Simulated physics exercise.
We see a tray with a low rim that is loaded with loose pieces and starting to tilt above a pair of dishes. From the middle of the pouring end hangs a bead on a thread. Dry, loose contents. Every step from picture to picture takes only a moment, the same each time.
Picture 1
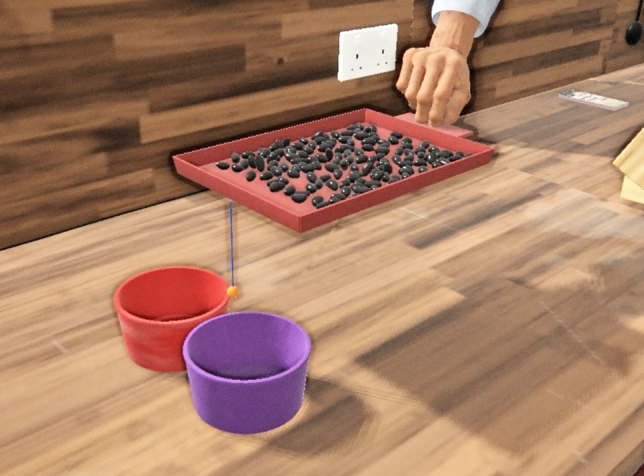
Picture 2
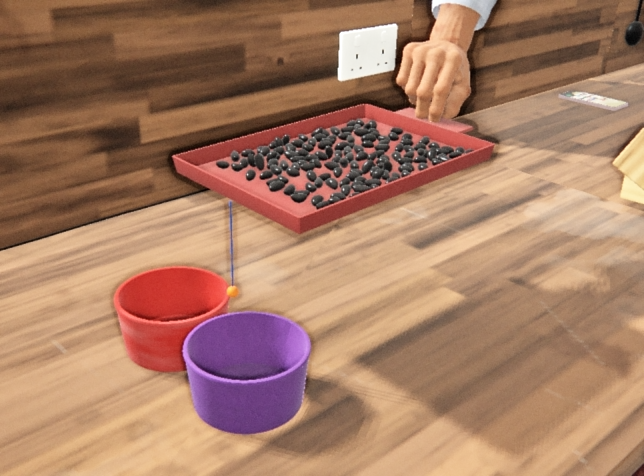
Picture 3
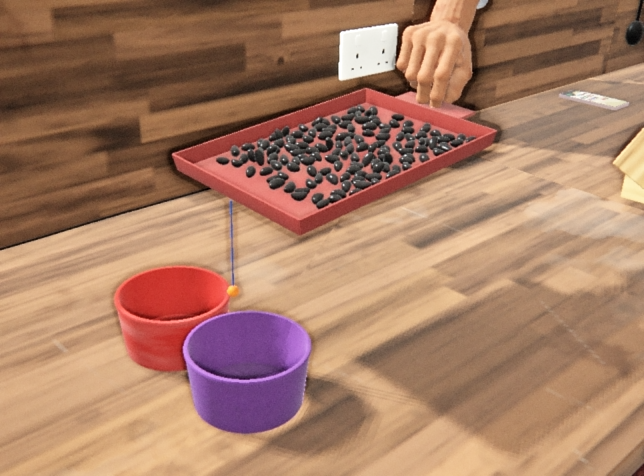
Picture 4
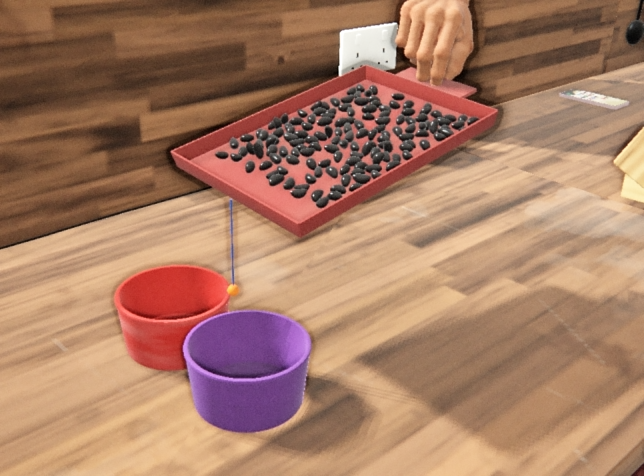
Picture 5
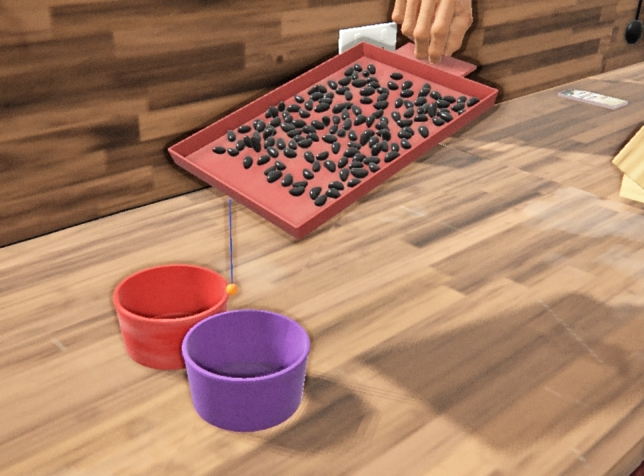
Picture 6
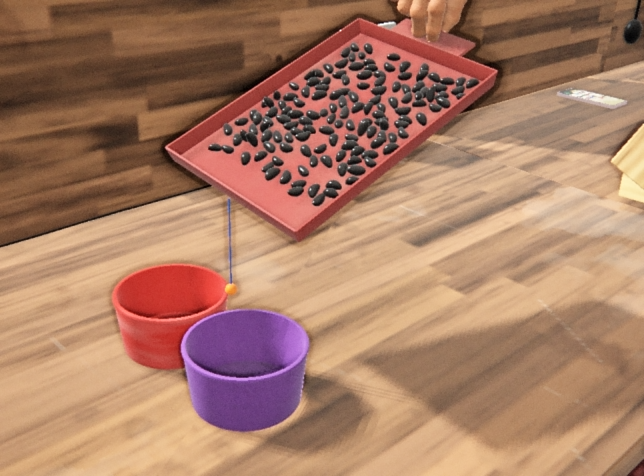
Red tray of black beans tilting steadily as a hand raises its far end, above red and purple dishes on a wooden counter.
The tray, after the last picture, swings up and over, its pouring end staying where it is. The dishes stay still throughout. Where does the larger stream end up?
It pours more generously into the right dish, it seems.
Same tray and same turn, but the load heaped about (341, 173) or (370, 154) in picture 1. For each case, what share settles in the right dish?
Close to 80 in a hundred, then close to 70 in a hundred.
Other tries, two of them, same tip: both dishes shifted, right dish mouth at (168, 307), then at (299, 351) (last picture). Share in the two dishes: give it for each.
About 20 in a hundred, then about 70 in a hundred.
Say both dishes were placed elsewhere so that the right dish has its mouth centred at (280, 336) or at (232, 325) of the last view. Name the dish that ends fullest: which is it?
In turn: Right; the right dish.
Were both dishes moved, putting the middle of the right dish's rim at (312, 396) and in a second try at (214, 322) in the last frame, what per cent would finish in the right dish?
Roughly 10 % and 40 %.
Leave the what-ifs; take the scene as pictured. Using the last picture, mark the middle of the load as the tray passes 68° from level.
Roughly at (274, 174).
Soon, tray tipped steeply; nearly all on the tray; a stray few in the right dish; a small part in the air.
A while on, tray tipped past a quarter turn; about a quarter on the tray; about half in the right dish; a stray few in the left dish; a small part outside both; about a quarter in the air.
Towards the end, tray tipped past a quarter turn; most in the right dish; a small part in the left dish; about a quarter outside both; a stray few in the air.
Finally, tray tipped past a quarter turn; most in the right dish; a small part in the left dish; about a quarter outside both; a stray few in the air.
